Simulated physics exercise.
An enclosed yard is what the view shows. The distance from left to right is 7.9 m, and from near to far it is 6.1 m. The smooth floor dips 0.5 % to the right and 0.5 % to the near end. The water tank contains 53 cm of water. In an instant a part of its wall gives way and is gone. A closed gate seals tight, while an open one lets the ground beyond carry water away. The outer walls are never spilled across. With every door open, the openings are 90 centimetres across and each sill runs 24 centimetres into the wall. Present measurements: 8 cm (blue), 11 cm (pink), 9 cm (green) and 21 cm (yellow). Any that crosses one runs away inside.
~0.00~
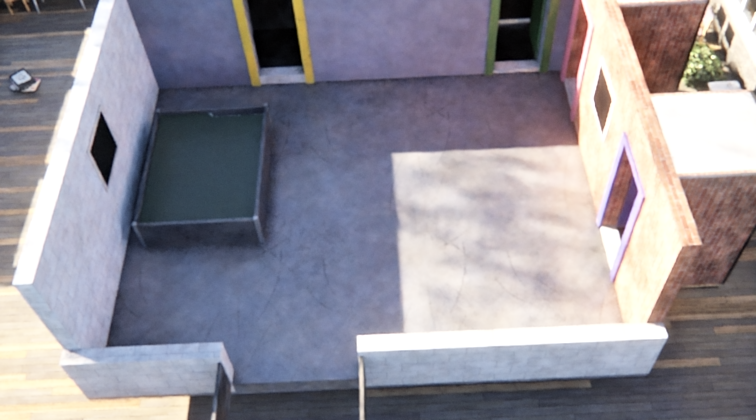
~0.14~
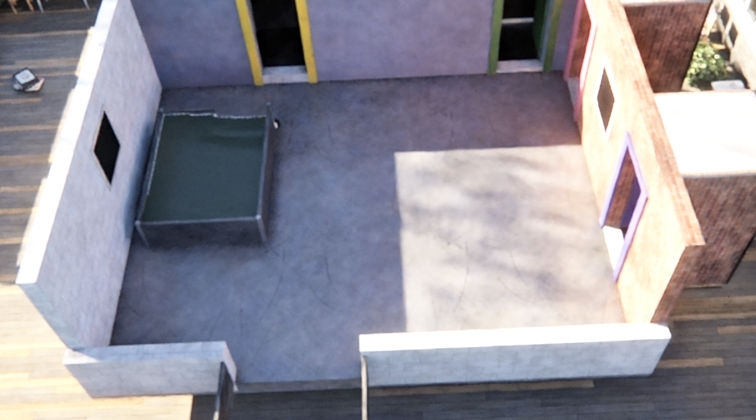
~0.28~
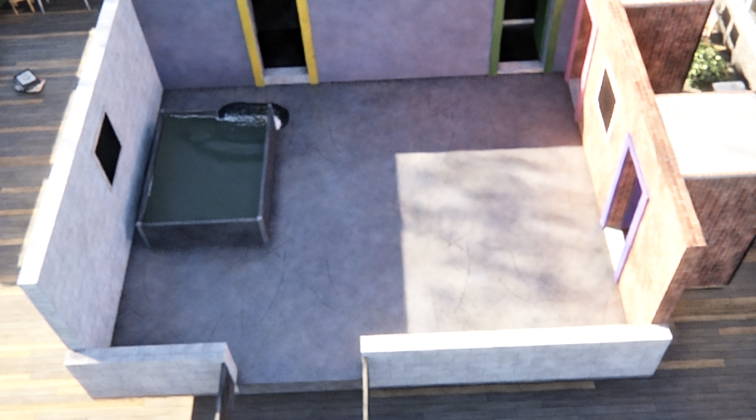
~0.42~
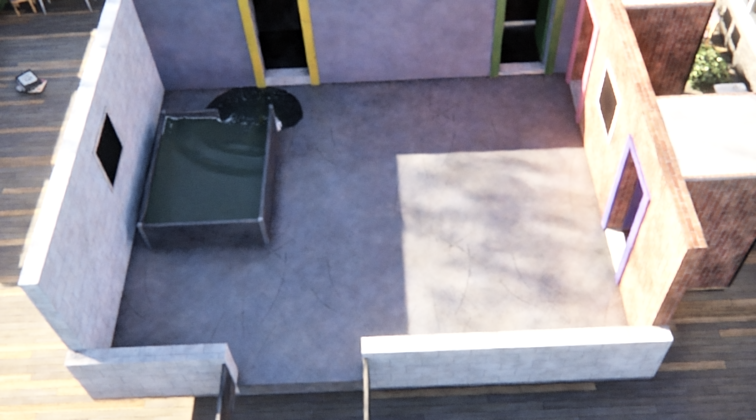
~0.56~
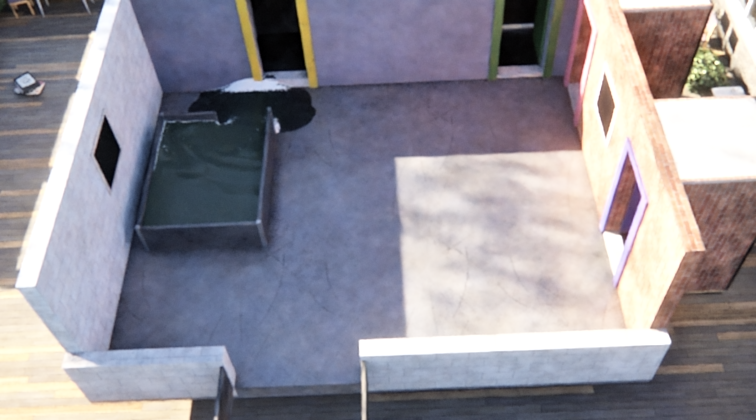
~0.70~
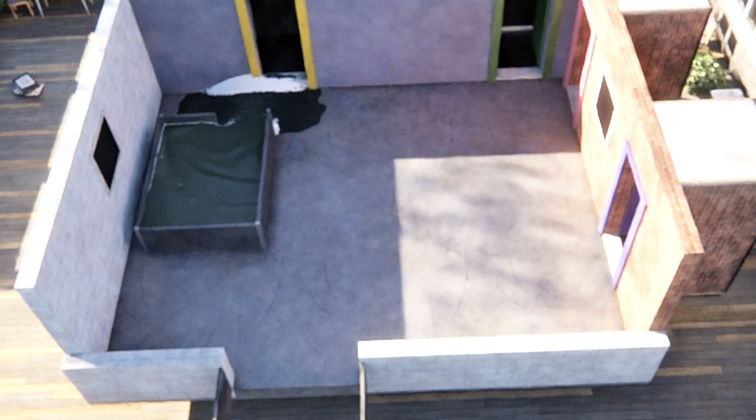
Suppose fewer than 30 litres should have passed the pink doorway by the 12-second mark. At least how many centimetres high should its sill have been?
I would say at least 9 cm.
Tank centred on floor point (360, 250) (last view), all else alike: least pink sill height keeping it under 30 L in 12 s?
Roughly 16 centimetres.
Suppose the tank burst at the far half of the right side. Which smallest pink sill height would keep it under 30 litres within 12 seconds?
Close to 20 cm at the least.
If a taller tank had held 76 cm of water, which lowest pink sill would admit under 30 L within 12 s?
I'd go with near 14.0 cm then.
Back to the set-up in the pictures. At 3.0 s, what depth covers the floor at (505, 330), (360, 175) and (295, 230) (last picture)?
First spot about 0 cm, second about 0 cm, third about 0 cm.
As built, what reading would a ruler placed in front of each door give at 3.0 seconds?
In cm: Blue 0, pink 2, green 3, yellow 26.
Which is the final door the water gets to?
Blue, last of all.
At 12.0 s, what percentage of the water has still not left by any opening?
What remains is some 94 per cent of the water.
After 1.4 s water covers 10 % of the floor, deepest (36 cm) near (253, 95); it has not reached the pink door.
After 3.0 s water covers 30 % of the floor, deepest (30 cm) near (253, 95); 2 cm at the pink door, 0 litres in over its 11 cm sill.
After 12.0 s water covers 80 % of the floor, deepest (11 cm) near (587, 361); 7 cm at the pink door, 9 litres in over its 11 cm sill.
At the pink door as built, the water arrived by 3.0 s and peaked near 14 cm at 3.8 s.
Run again over the same 12 s with other heights there, 50 litres in over 8 cm, 13 litres over 10.5 cm. The limit of 30 litres is kept from about 9 cm up.
